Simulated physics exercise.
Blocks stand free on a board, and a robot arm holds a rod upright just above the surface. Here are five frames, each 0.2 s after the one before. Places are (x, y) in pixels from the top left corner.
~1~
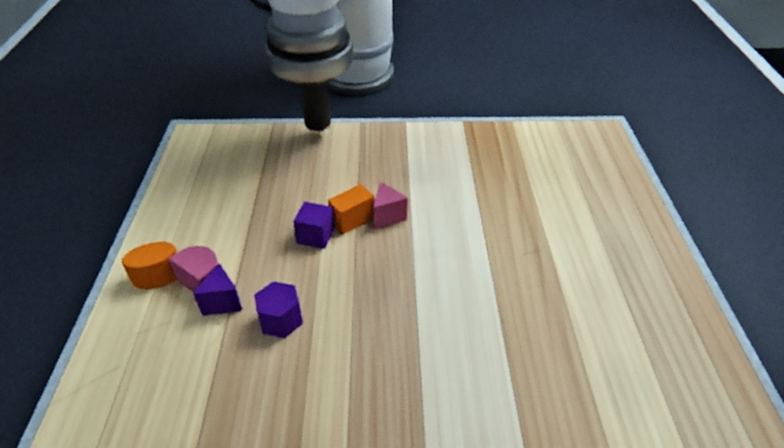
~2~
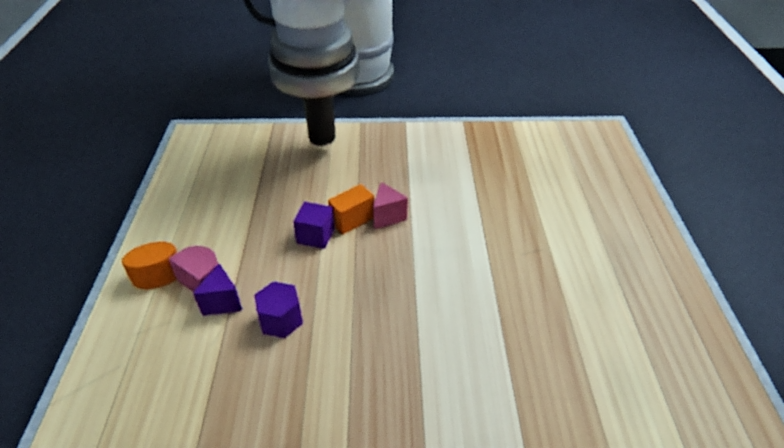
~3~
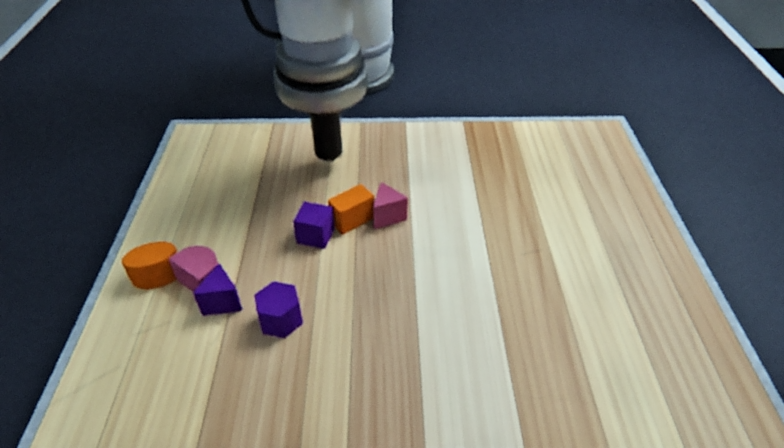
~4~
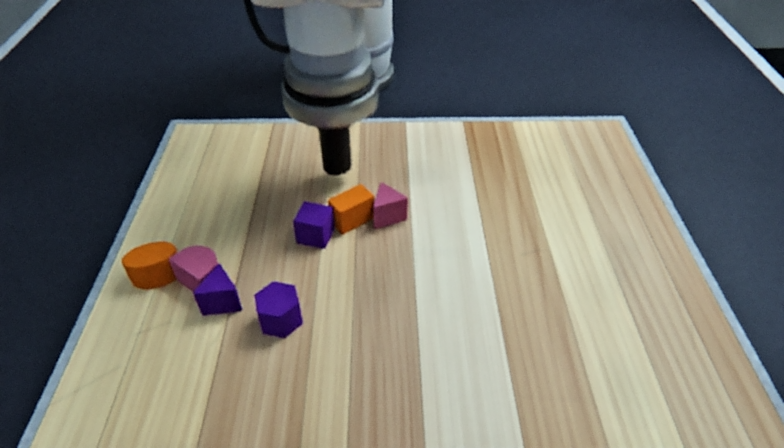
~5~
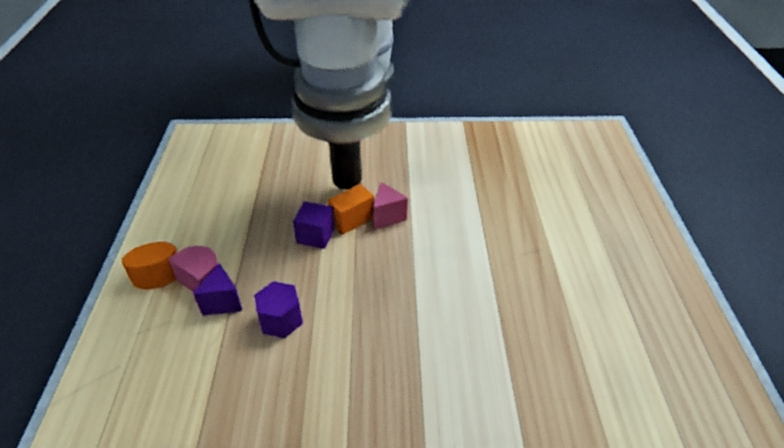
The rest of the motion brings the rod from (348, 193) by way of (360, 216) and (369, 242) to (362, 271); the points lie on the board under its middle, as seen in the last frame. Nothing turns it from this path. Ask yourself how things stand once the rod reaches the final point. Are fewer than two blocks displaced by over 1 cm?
Yes, I think so.
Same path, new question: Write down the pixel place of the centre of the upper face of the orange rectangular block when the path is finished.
When the path ends, it will be at (351, 273).
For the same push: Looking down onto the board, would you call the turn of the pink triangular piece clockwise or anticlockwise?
From above, the turn goes anticlockwise.
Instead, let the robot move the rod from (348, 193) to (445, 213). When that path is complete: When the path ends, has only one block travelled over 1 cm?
The answer is yes.
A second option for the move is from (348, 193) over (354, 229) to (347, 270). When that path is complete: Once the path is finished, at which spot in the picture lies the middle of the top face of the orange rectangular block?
The top centre is at (356, 271).
On the path given first. One third of the way, rod at (359, 204); orange rectangular block at (355, 214), turned 45° clockwise.
Two thirds of the way, rod at (369, 231); orange rectangular block at (357, 242), turned 75° clockwise; pink triangular piece at (391, 197), turned 25° anticlockwise.
At the end, rod at (362, 259); purple square block not moved; orange rectangular block at (351, 273), turned 65° clockwise; pink triangular piece at (391, 197), turned 25° anticlockwise.
